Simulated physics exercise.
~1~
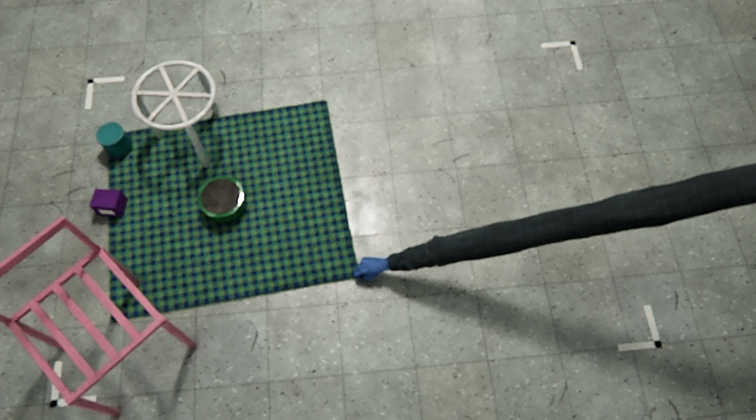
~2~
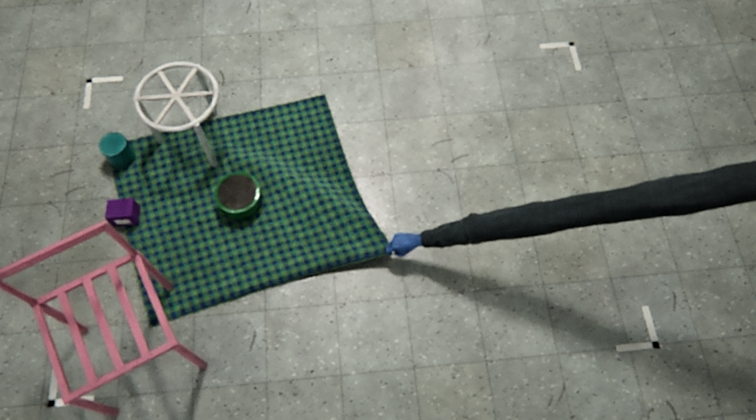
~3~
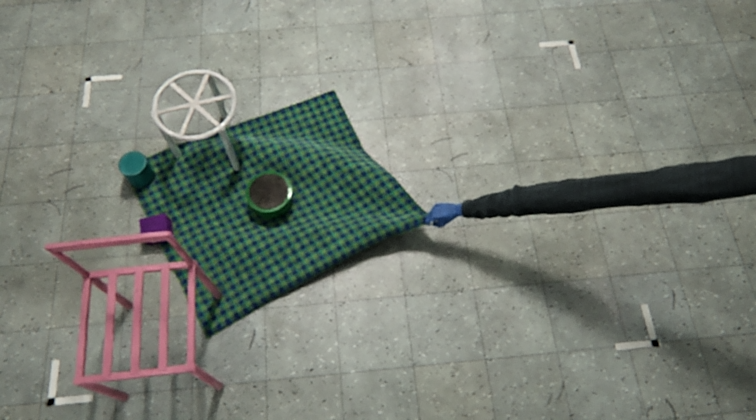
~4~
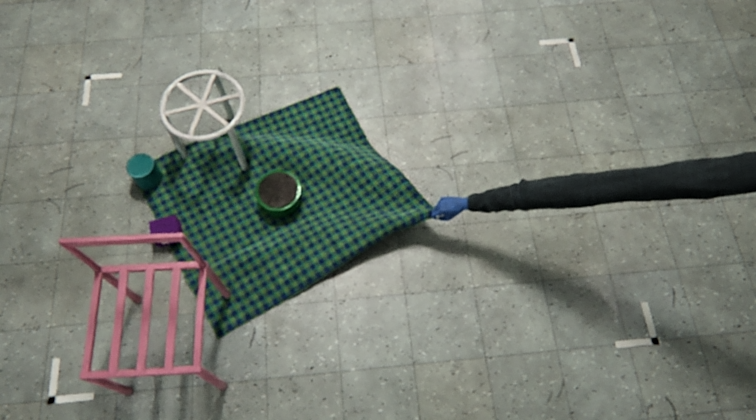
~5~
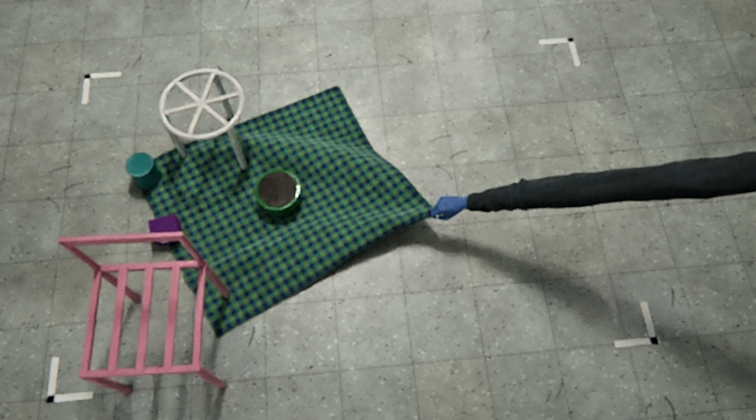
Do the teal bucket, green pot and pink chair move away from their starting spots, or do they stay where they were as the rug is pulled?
All three move away from their starting spots, each shifting a moderate way to the right with the pulled rug and ending upright.
On a shop floor marked with tape corners, a dark-sleeved arm with a blue tip pulls a checked rug to the right by its corner, shifting the green pot, pink chair, teal bucket, purple carton and white stool before everything comes to rest upright, the pot still on the rumpled rug.
